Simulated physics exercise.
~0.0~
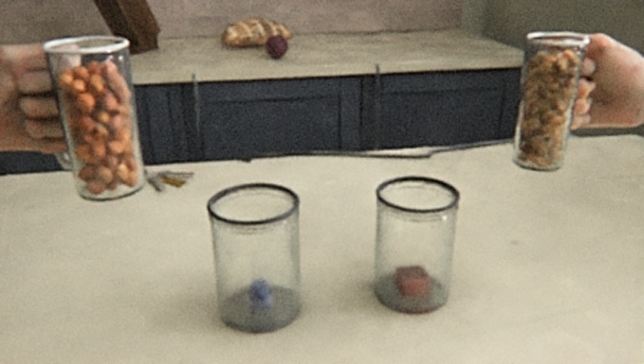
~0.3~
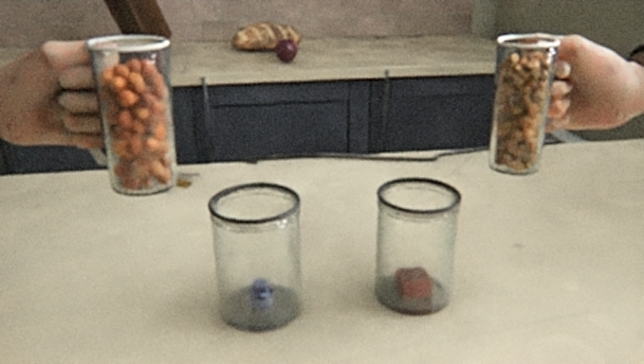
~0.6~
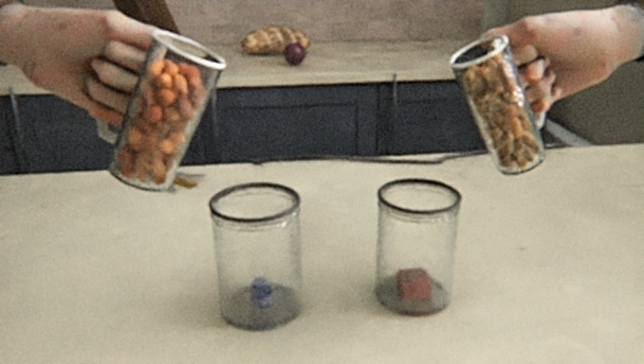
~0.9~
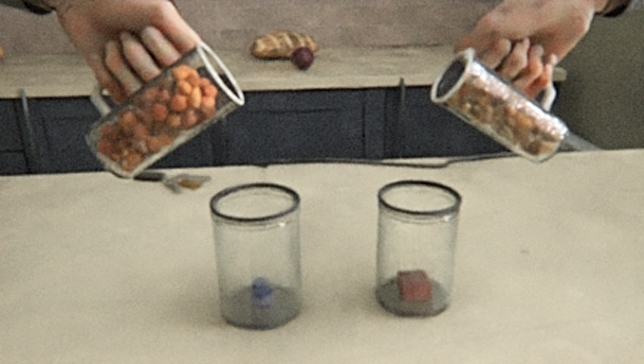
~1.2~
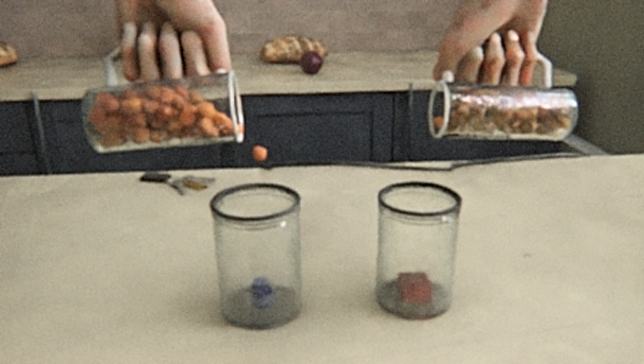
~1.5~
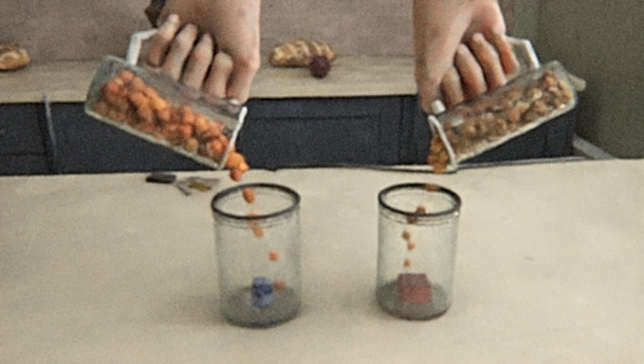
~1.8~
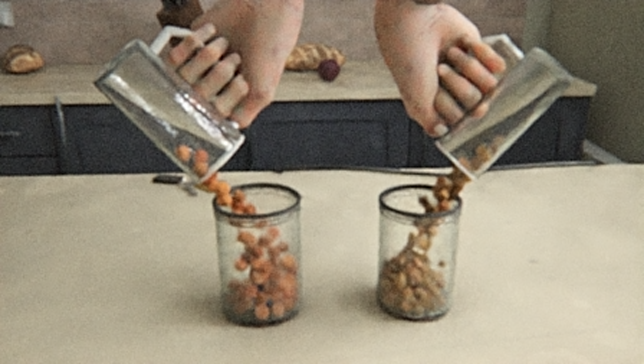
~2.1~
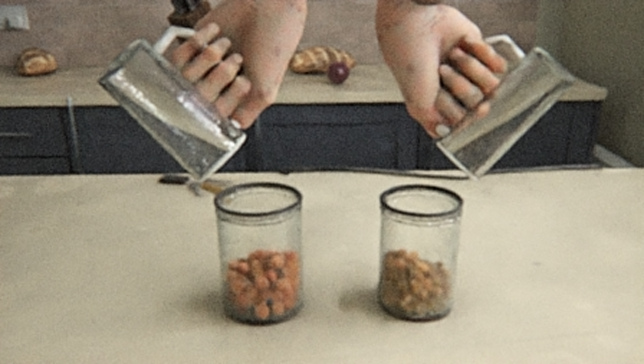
Two hands tip glass mugs of orange and brown pieces into jars, covering the objects inside.
